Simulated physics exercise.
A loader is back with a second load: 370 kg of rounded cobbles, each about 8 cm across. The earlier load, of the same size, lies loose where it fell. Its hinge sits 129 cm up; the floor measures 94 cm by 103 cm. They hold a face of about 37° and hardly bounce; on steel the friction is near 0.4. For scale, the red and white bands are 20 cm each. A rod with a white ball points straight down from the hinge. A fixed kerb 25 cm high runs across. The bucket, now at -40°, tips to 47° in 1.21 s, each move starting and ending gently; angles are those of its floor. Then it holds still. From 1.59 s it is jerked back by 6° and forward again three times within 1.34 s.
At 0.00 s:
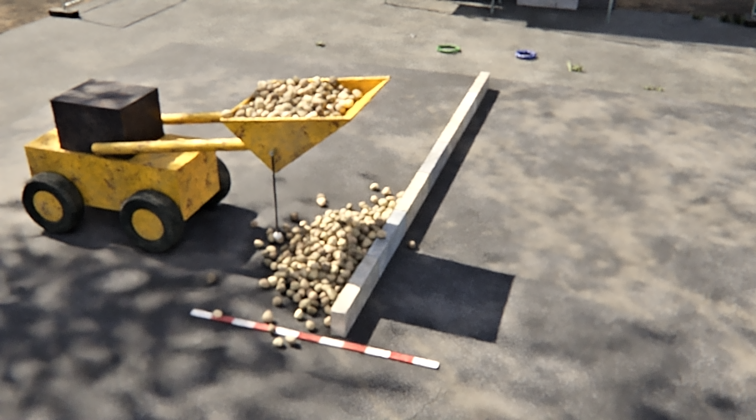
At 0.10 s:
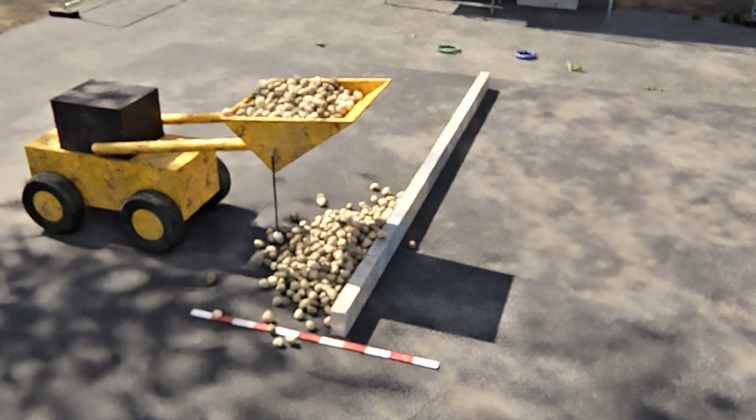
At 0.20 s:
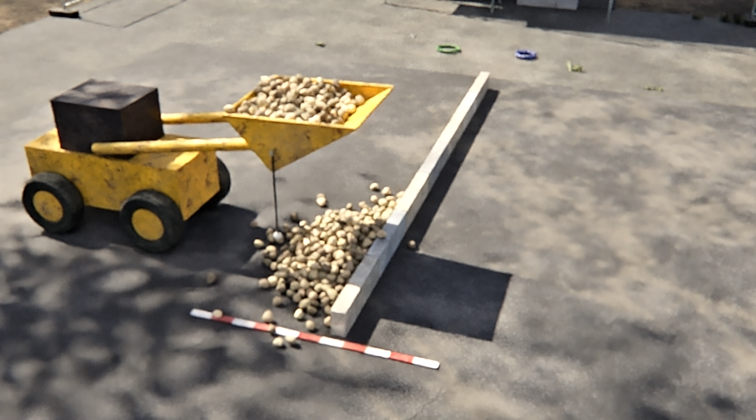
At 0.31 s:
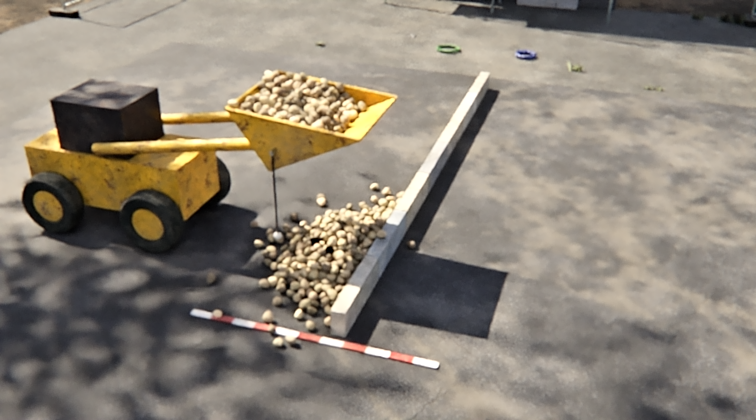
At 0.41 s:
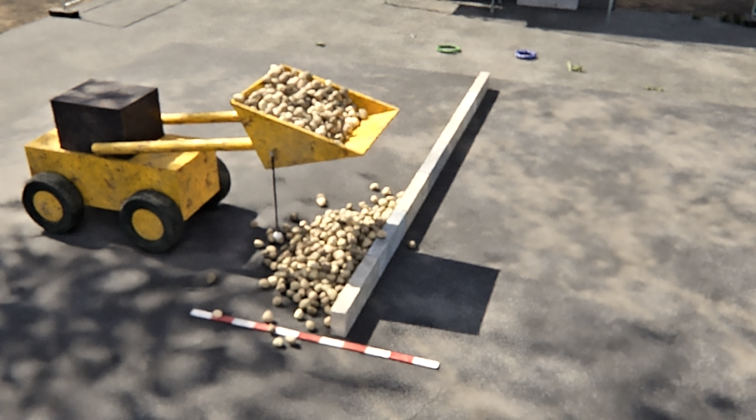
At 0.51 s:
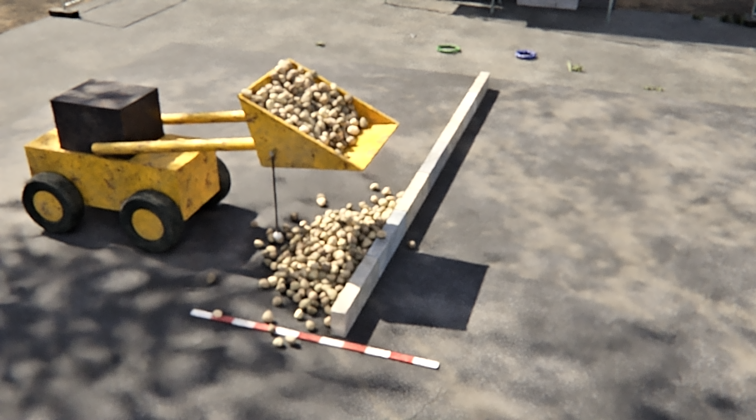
Raised bucket of a yellow toy-like loader gradually tilting forward, pale stones shifting inside, above a loose pile beside a kerb.
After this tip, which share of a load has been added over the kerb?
Roughly 51 per cent of a load more.
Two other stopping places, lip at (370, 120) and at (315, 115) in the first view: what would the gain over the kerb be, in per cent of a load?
About 80 and 10 per cent.
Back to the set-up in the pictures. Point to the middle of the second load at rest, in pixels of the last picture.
Around (391, 258).
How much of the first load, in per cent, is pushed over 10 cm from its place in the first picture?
About 5 per cent.
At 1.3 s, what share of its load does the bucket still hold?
About 40 per cent.
After 0.9 s the floor is at 34°; in per cent of one load, 99 in the bucket, 100 on this side of the kerb; the foremost stones are at (379, 244).
After 1.3 s the floor is at 47°; in per cent of one load, 40 in the bucket, 153 on this side of the kerb, 7 over the kerb; the foremost stones are at (414, 253).
After 3.4 s the floor is at 47°; in per cent of one load, 0 in the bucket, 149 on this side of the kerb, 51 over the kerb; the foremost stones are at (550, 285).
After 5.9 s the floor is at 47°; in per cent of one load, 0 in the bucket, 149 on this side of the kerb, 51 over the kerb; the foremost stones are at (550, 285). Net gain over the kerb, 51.
